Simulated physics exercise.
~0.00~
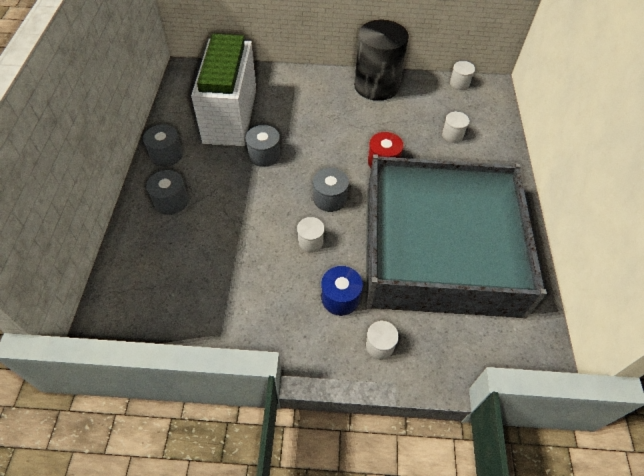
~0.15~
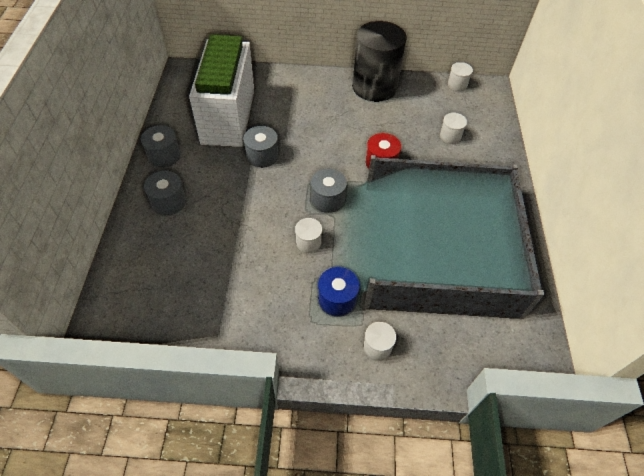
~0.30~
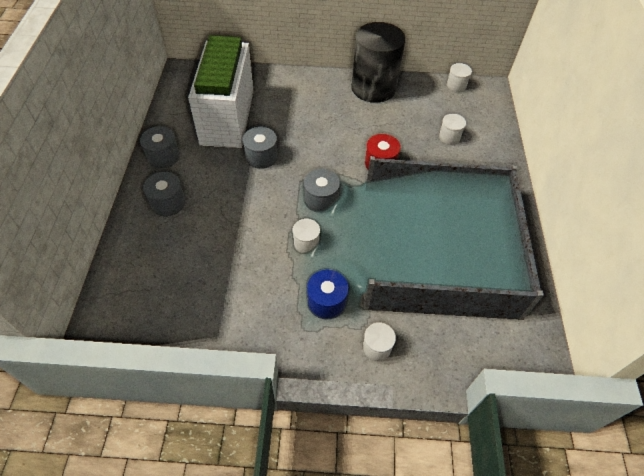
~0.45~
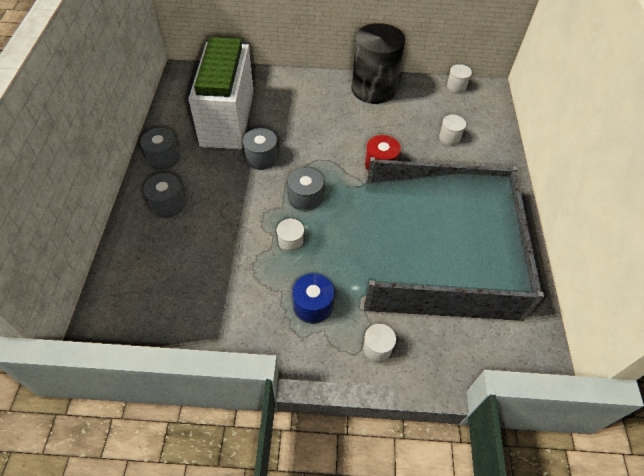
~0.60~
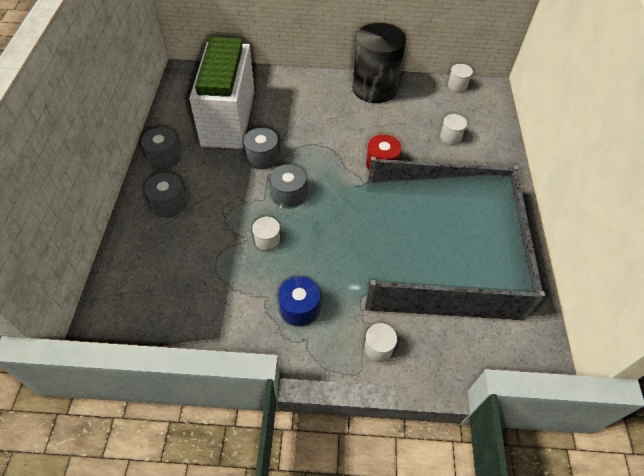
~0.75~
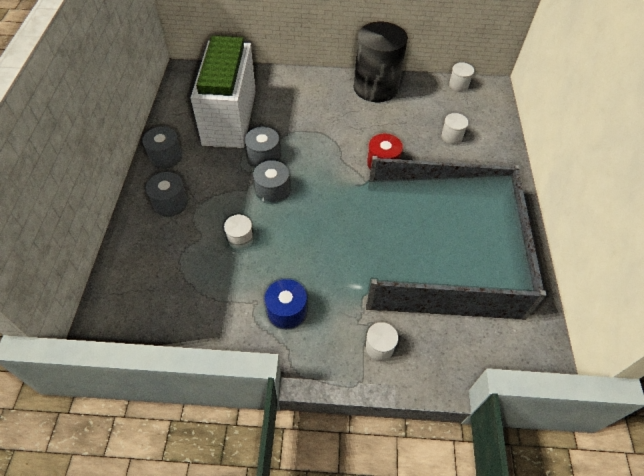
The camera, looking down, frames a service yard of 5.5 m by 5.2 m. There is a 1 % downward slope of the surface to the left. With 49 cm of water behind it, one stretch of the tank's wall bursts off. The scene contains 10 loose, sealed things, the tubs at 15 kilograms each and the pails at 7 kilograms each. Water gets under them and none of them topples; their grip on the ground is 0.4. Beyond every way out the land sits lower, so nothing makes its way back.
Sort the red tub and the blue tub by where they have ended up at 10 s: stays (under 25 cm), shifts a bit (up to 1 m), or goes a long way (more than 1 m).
At 10 s, the red tub stays, the blue tub goes a long way.
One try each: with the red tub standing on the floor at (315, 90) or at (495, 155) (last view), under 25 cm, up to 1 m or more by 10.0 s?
Try one: It shifts somewhat. Try two: It hardly moves.
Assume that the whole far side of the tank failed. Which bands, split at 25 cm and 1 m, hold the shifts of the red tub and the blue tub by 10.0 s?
The red tub is swept a long way; the blue tub remains where it was.
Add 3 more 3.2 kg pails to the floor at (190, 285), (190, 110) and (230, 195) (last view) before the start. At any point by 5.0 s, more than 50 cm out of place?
Answers, first to last: Exceeding, exceeding, exceeding.
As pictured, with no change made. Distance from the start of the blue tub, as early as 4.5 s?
250 cm, give or take.
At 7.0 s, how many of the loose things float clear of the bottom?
Just then, the number is 2.
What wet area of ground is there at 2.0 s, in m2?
Some 15 m2.
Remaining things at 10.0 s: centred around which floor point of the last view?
Mean position: Approximately (327, 159).
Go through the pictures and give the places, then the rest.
The red tub at (387, 144), on the bottom; the blue tub at (342, 284) rests on the ground; 2.9 m2 under water; 0 of 10 have shifted, in the first picture.
The red tub at (385, 145) rests on the ground; the blue tub at (339, 285), on the bottom; 3.6 m2 under water; 0 of 10 have shifted, in the second picture.
The red tub at (384, 146) rests on the ground; the blue tub at (328, 287), on the bottom, 13 cm from its start; 4.1 m2 under water; 2 of 10 have shifted, in the third picture.
The red tub at (384, 147), on the bottom; the blue tub at (314, 292) rests on the ground, 29 cm from its start; 5.0 m2 under water; 3 of 10 have shifted, in the fourth picture.
The red tub at (385, 147), on the bottom; the blue tub at (299, 294) rests on the ground, 46 cm from its start; water covers 6.3 m2; 3 of 10 have shifted, in the fifth picture.
The red tub at (386, 146), on the bottom; the blue tub at (286, 297), on the bottom, 62 cm from its start; 7.8 m2 under water; 3 of 10 have shifted, in the sixth picture.
After 2.0 s the red tub is near (386, 146), 0.0 m from its start, aground; the blue tub is near (167, 332), 1.9 m from its start, aground; 0 of 10 are out; 3 afloat.
After 4.5 s the red tub is near (386, 146), 0.0 m from its start, aground; the blue tub is near (121, 309), 2.3 m from its start, afloat; 0 of 10 are out; 4 afloat.
After 7.0 s the red tub is near (386, 146), 0.0 m from its start, aground; the blue tub is near (163, 317), 1.9 m from its start, aground; 0 of 10 are out; 2 afloat.
After 10.0 s the red tub is near (386, 146), 0.0 m from its start, aground; the blue tub is near (163, 317), 1.9 m from its start, aground; 0 of 10 are out; 0 afloat.
